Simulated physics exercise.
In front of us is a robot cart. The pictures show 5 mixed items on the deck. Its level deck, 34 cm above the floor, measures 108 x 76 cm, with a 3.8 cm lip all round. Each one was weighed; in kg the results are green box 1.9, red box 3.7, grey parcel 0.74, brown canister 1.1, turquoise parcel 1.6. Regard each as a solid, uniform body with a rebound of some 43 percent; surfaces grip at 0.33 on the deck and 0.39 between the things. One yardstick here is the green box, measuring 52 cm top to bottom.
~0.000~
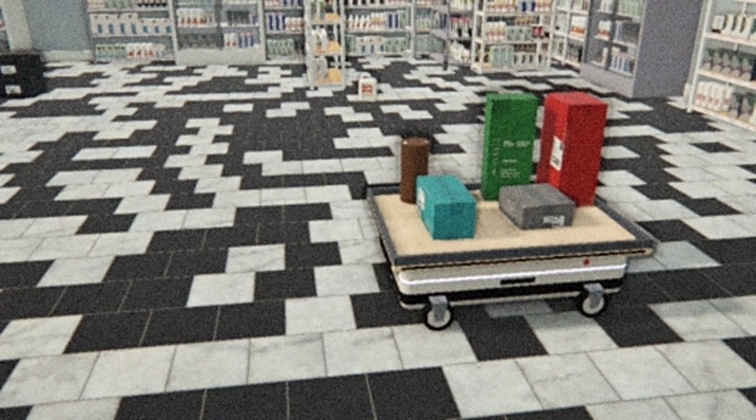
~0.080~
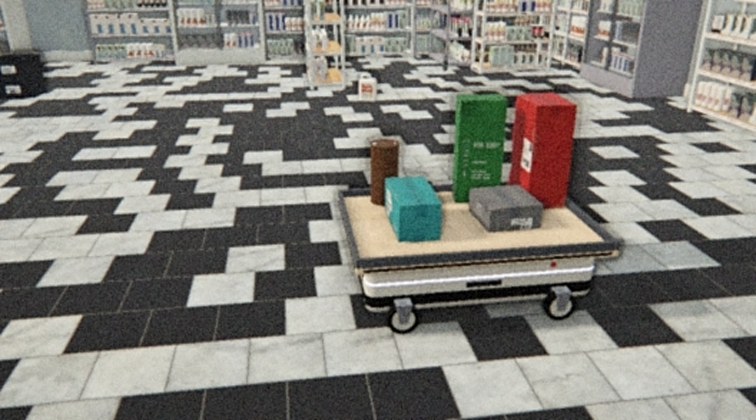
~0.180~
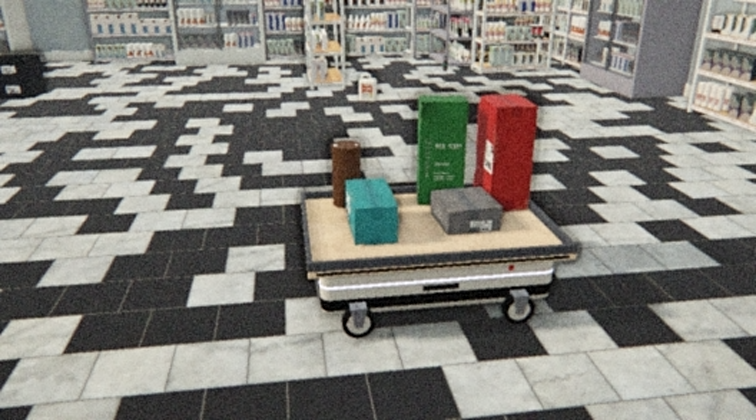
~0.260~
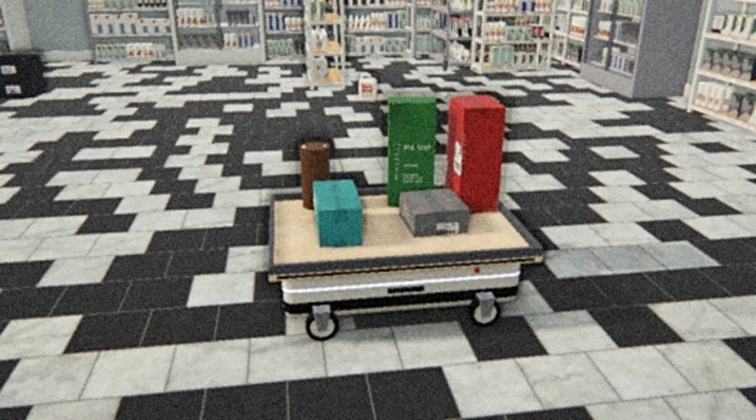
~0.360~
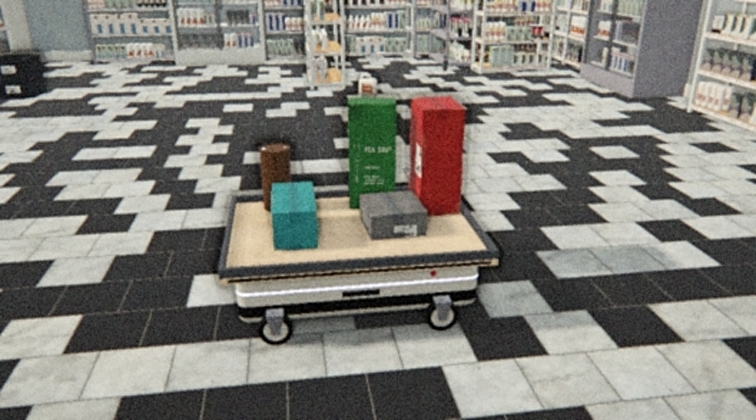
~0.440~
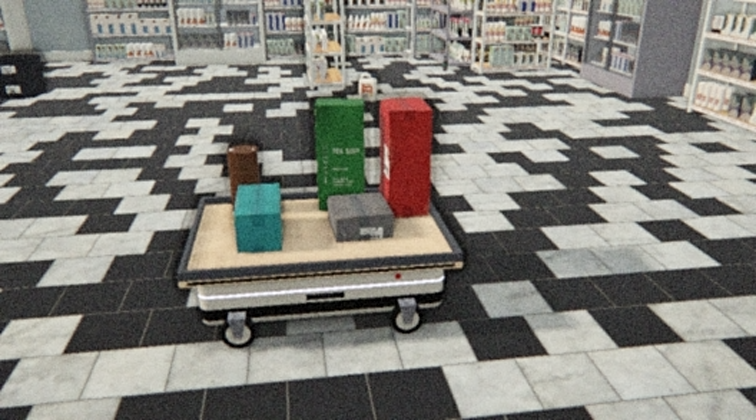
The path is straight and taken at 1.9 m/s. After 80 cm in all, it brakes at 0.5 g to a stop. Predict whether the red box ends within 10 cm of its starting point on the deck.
It wanders off.
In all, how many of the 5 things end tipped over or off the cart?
The number is 0.
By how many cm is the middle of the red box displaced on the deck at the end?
I'd say about 20 cm between start and finish.
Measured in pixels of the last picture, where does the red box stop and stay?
It winds up close to (295, 162).
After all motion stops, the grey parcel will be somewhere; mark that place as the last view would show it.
Rest position, about (242, 224) px.
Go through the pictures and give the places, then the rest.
The first frame shows cart 0 cm along; red box (569, 150); green box (508, 148).
The second frame shows cart 15 cm along; brown canister (385, 173); turquoise parcel (412, 208).
The third frame shows cart 34 cm along; green box (441, 151); grey parcel (465, 210).
The fourth frame shows cart 49 cm along; brown canister (316, 176); turquoise parcel (337, 212).
The fifth frame shows cart 68 cm along; green box (372, 154); grey parcel (392, 215).
The sixth frame shows cart 84 cm along; red box (404, 157); brown canister (245, 180).
After 0.64 s, cart 110 cm along; red box moved 4 cm near (341, 160); brown canister moved 4 cm; green box moved 4 cm.
After 0.84 s, cart 117 cm along, stopped; red box moved 14 cm near (304, 162); brown canister moved 14 cm; green box moved 14 cm.
After 0.94 s, cart 117 cm along, stopped; red box moved 18 cm near (296, 162); brown canister 7° off upright; green box moved 18 cm.
In the end (1.8 s), not toppled but over 10 cm from the start, green box, red box, grey parcel, brown canister and turquoise parcel. At the end, from the last picture's camera, red box near (294, 162).
